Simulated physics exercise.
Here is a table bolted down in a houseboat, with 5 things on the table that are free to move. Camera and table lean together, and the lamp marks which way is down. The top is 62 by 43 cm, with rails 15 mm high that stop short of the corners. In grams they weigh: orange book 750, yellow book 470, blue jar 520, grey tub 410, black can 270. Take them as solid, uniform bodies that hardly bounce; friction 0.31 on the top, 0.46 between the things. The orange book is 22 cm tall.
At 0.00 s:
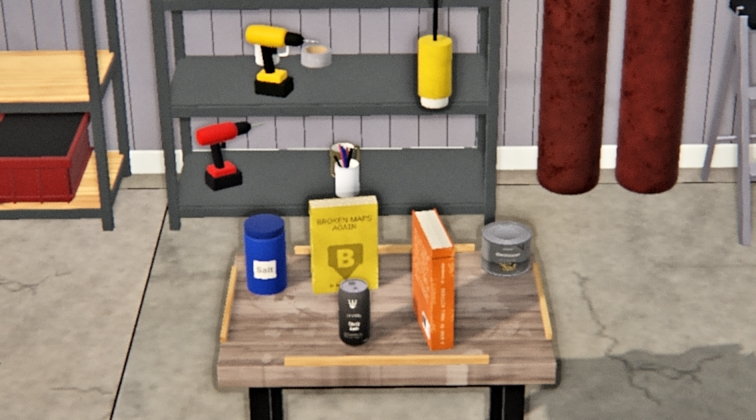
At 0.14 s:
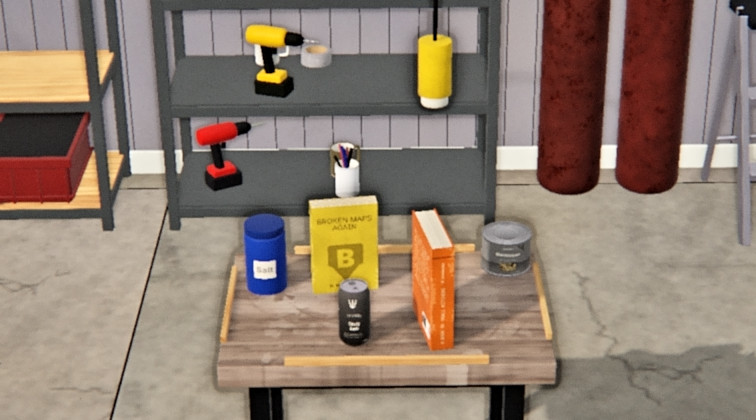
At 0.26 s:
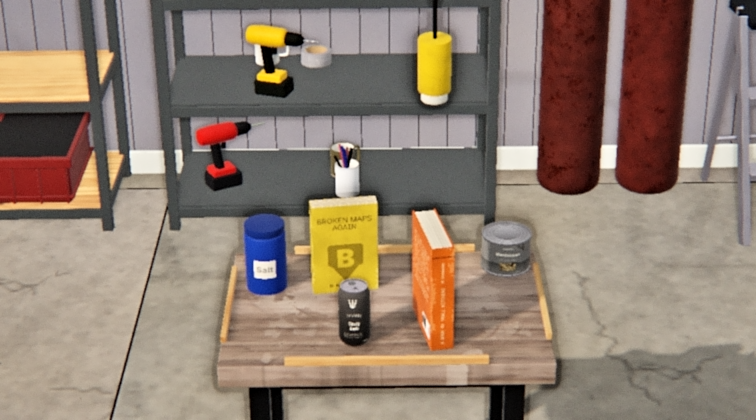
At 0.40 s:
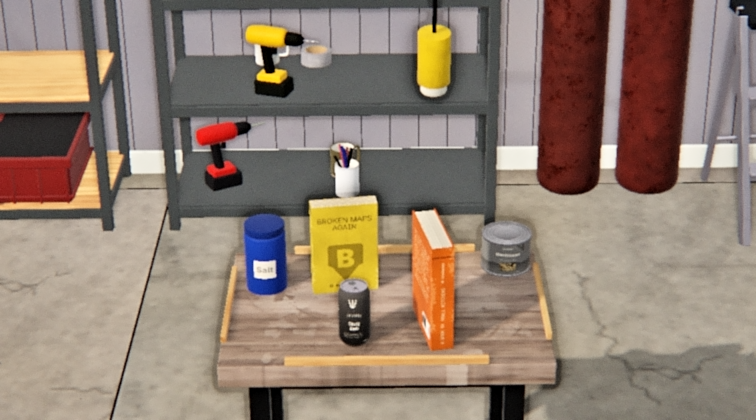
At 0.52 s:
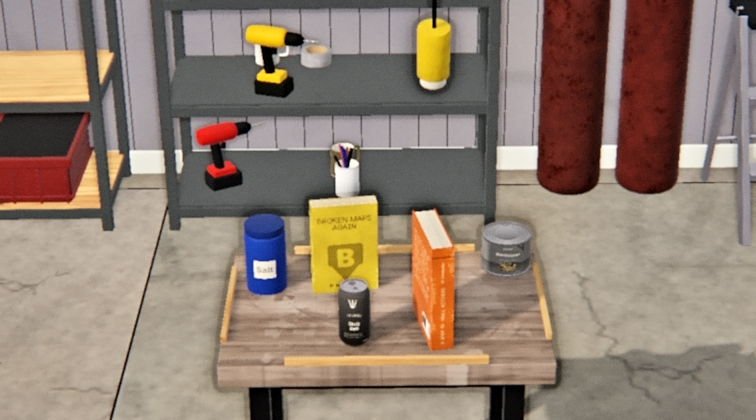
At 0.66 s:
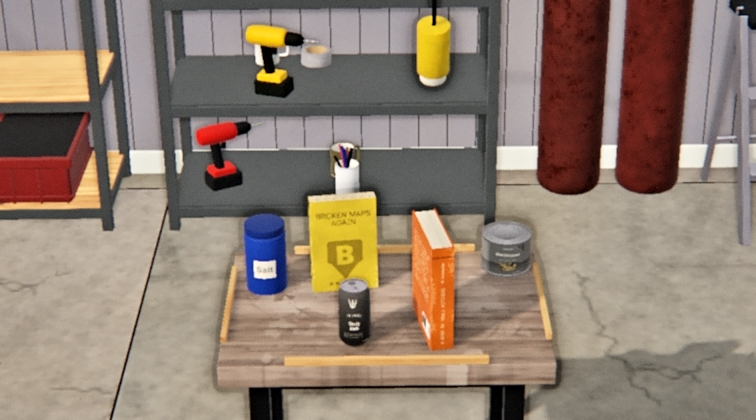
Garage workbench holding an orange book, blue jar, grey tub and black can, all staying still as the yellow book tilts slightly backward.
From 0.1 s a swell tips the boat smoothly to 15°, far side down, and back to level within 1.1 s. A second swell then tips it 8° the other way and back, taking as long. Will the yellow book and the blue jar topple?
The yellow book falls over, the blue jar is still upright.
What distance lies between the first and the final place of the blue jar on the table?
Some 0 cm.
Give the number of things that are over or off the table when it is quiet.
In all, 1.
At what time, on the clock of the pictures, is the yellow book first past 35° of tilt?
At about 0.8 s.
After 0.96 s, floor tilted 6°, far side down; yellow book on its side near (338, 244).
After 1.76 s, floor tilted 7°, near side down; yellow book now off the table.
After 1.96 s, floor tilted 5°, near side down.
After 2.06 s, floor tilted 3°, near side down.
At rest (2.8 s), off the table and tipped over, yellow book; the other 4 in place, give or take 5 cm. In the last view, blue jar near (266, 255).
